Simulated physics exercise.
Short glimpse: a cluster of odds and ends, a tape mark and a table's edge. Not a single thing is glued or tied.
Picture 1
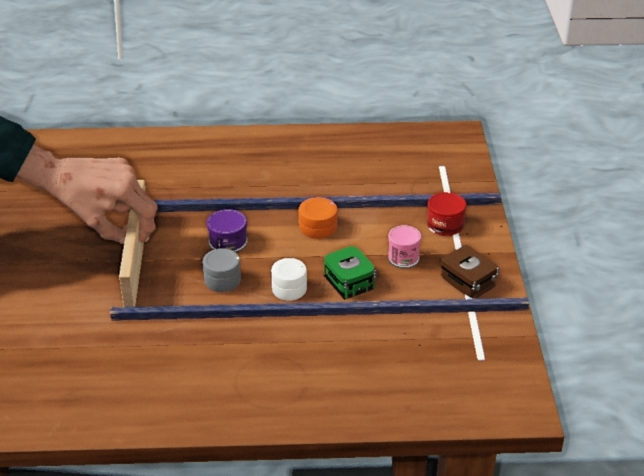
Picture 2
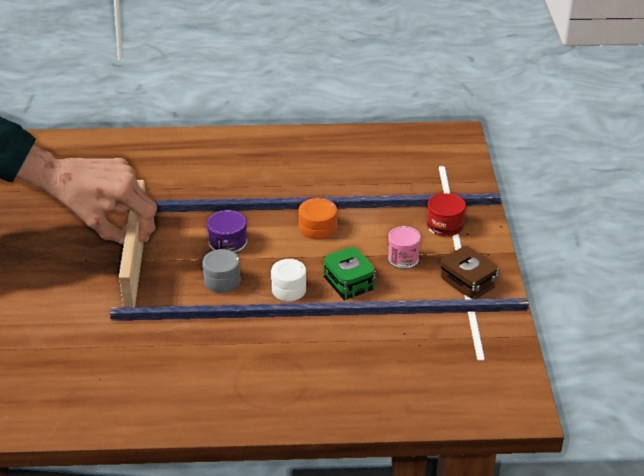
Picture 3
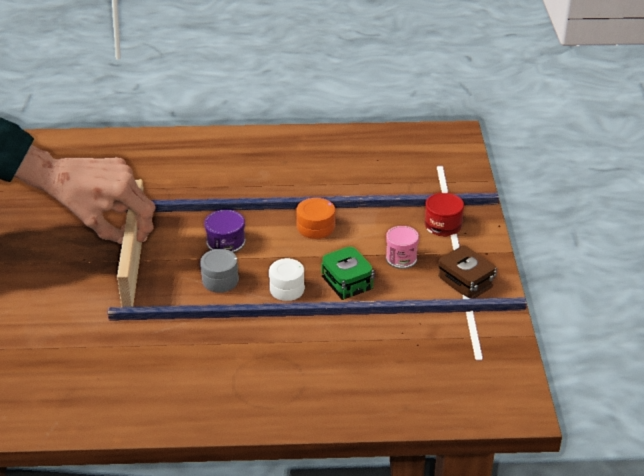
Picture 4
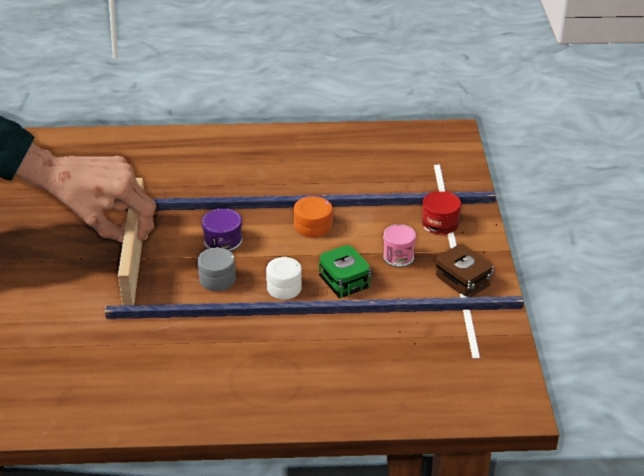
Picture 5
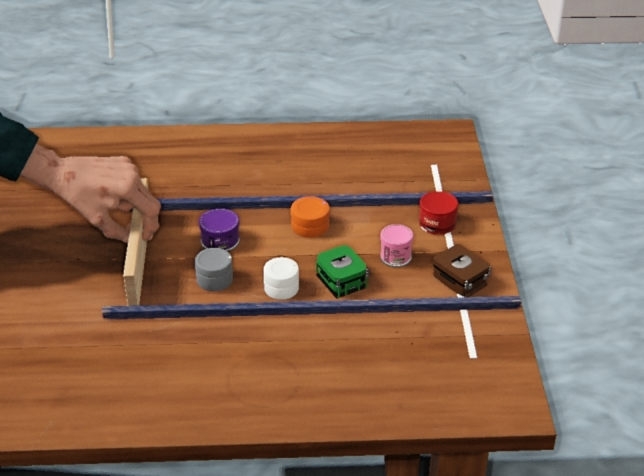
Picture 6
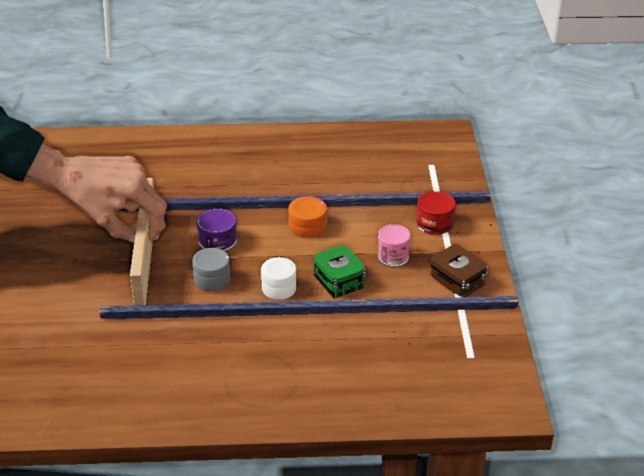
On a wooden table between two dark blue rails, a hand holds an upright board to the left of several colourful containers and cases, then moves it slightly right towards them as the view shifts a little.
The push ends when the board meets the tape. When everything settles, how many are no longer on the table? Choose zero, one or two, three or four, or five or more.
When everything settles, one or two are no longer on the table.
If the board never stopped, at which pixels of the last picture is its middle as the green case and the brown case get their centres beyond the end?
I'd put it close to (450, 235), and close to (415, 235) for the other one.
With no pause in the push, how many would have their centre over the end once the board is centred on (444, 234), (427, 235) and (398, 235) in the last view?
1, 1, 0.
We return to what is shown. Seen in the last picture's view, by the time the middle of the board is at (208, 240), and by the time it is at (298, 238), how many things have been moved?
Well, it's 2 at the first one and 5 at the second.
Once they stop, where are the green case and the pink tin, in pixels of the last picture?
Looks like one lands around (509, 272), and the other around (495, 244).
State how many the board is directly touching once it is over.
4.
A little later, none off yet; brown case at rest near (458, 271); red tub at rest near (436, 213); pink tin at rest near (394, 246).
Next, none off yet; brown case at rest near (460, 271); red tub at rest near (436, 213); pink tin moving near (403, 245).
When it is over, the number that fall off is one or two; down, brown case.
